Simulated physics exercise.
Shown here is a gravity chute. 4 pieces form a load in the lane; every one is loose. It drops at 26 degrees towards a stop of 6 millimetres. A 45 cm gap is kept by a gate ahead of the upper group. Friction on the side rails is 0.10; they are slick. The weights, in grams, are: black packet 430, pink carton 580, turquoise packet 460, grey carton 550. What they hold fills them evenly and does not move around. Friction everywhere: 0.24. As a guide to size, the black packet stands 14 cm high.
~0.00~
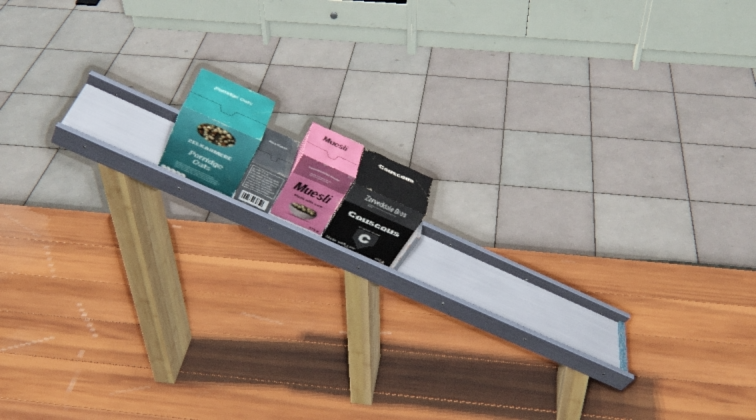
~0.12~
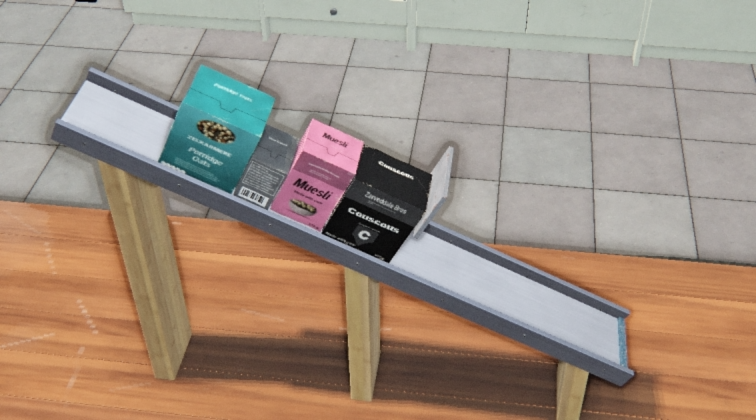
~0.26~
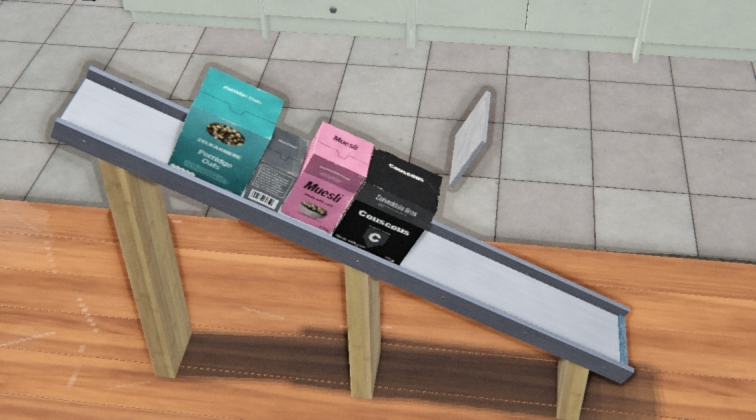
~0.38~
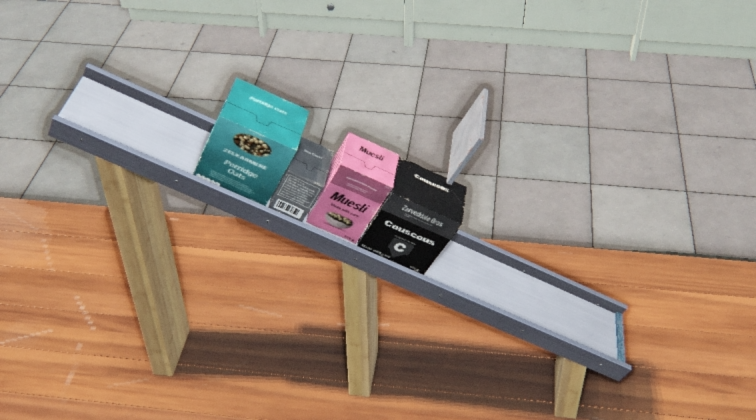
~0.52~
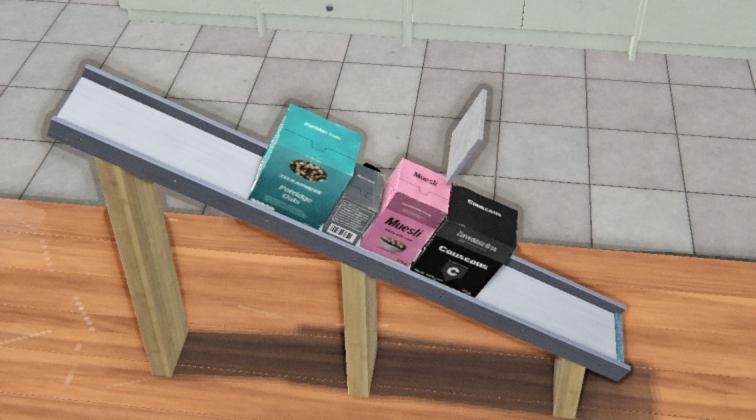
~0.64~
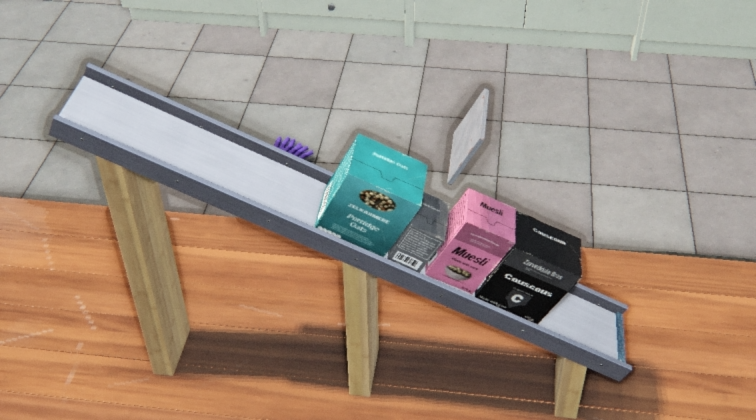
Four cartons, turquoise, grey, pink and black from left to right, slide together down a sloping grey chute after a small pale gate moves clear of the lane. The chute slopes down to the right on wooden legs, seen from above by a still camera, with grey tiles and pale cabinets behind and orange-brown planks in front. The row gathers speed, gradually uncovering a purple object behind the chute.
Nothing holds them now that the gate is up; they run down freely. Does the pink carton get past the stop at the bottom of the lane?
No: Oh, that one is trapped.
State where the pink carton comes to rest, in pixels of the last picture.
It winds up close to (557, 281).
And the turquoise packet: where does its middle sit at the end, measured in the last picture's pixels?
In the last picture it sits around (466, 242).
Around 0.74 s, leader 4 cm from the stop; pink carton near (534, 271).
Around 0.84 s, pink carton tipped 11° against what carries it near (567, 279); turquoise packet tipped 19° against what carries it; grey carton tipped 13° against what carries it.
Around 0.94 s, pink carton tipped 8° against what carries it near (562, 281); turquoise packet tipped 38° against what carries it; black packet tipped 13° against what carries it.
Finally (1.5 s), all 4 in the lane. In the last view, pink carton near (557, 281).
